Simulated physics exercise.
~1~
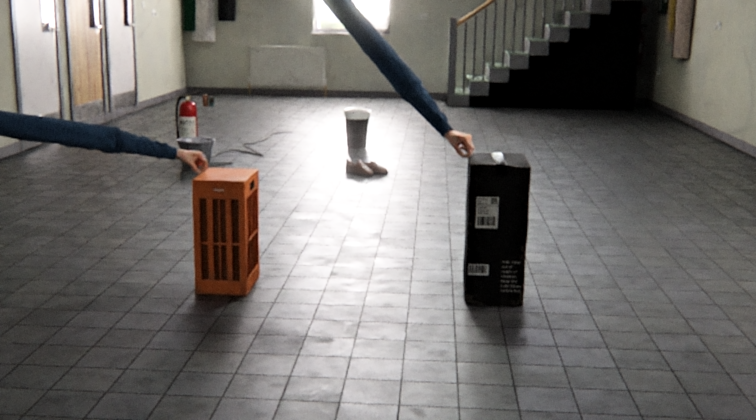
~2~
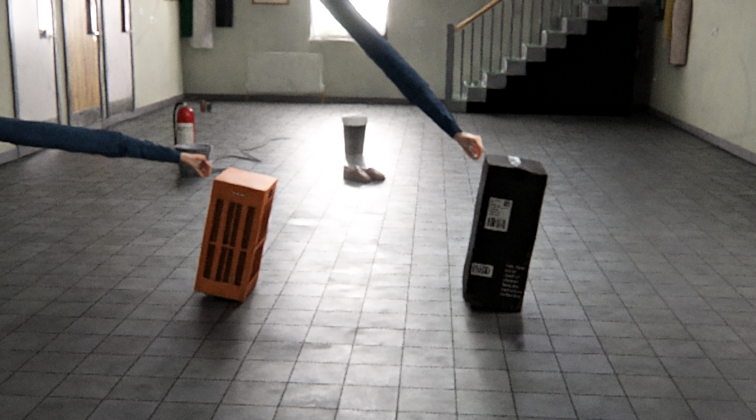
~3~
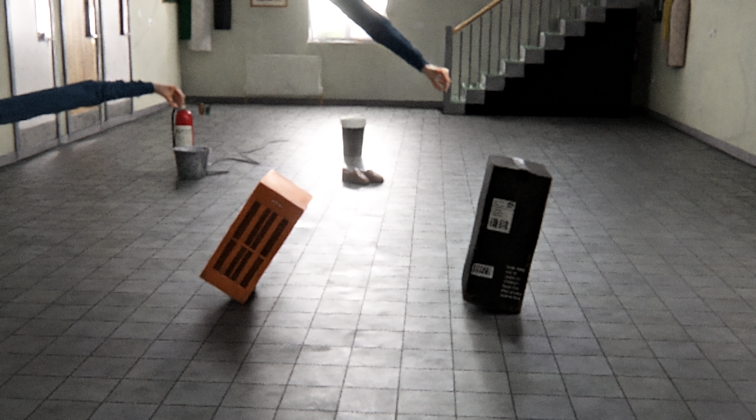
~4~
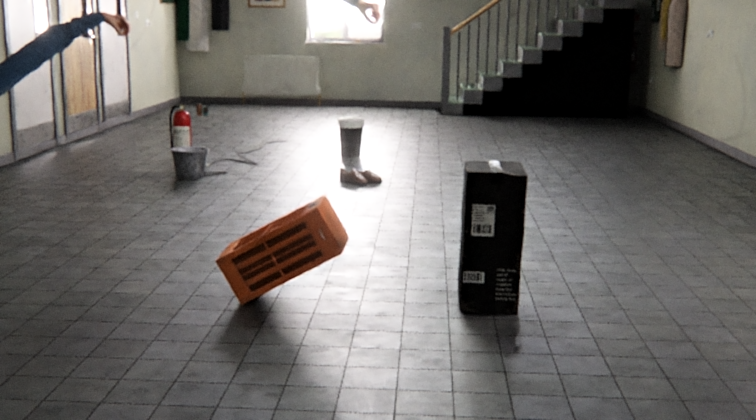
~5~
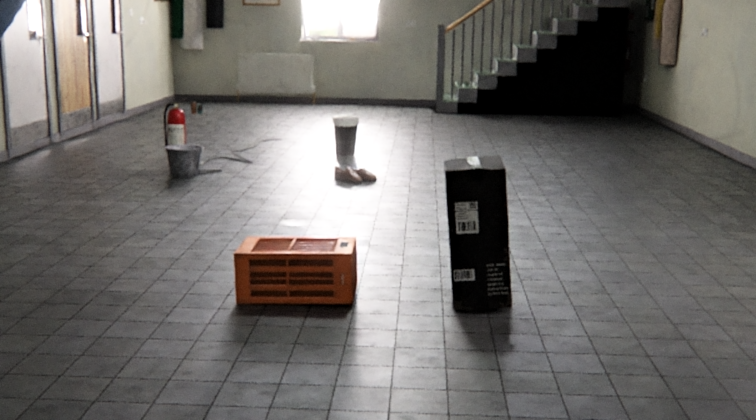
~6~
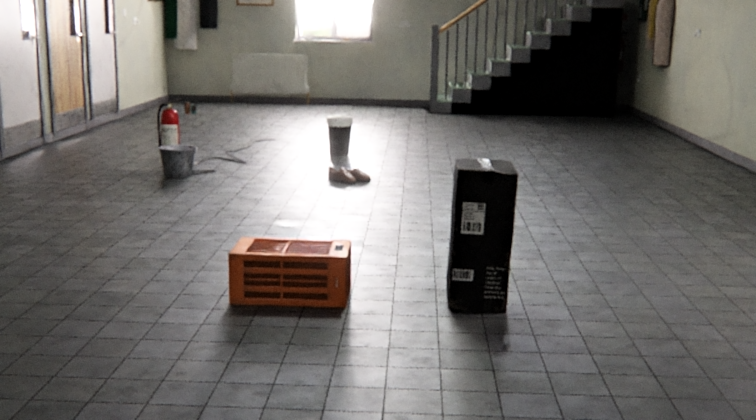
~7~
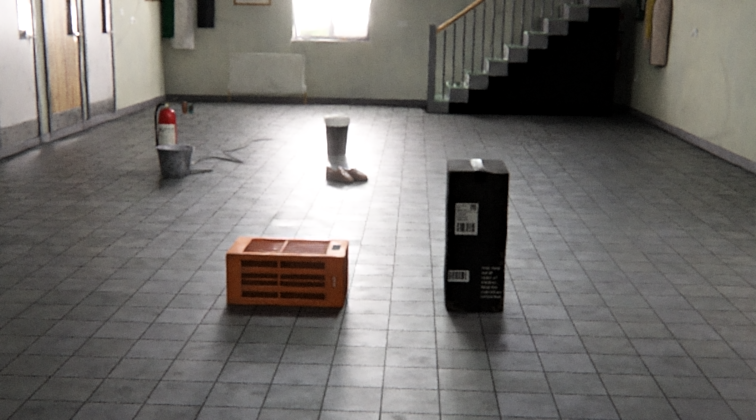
In a tiled hall with a staircase at the back, two hands push an orange crate and a black parcel near their tops, tilting both to the right, then draw away. The crate topples onto its side, while the parcel rocks back and stays standing upright.
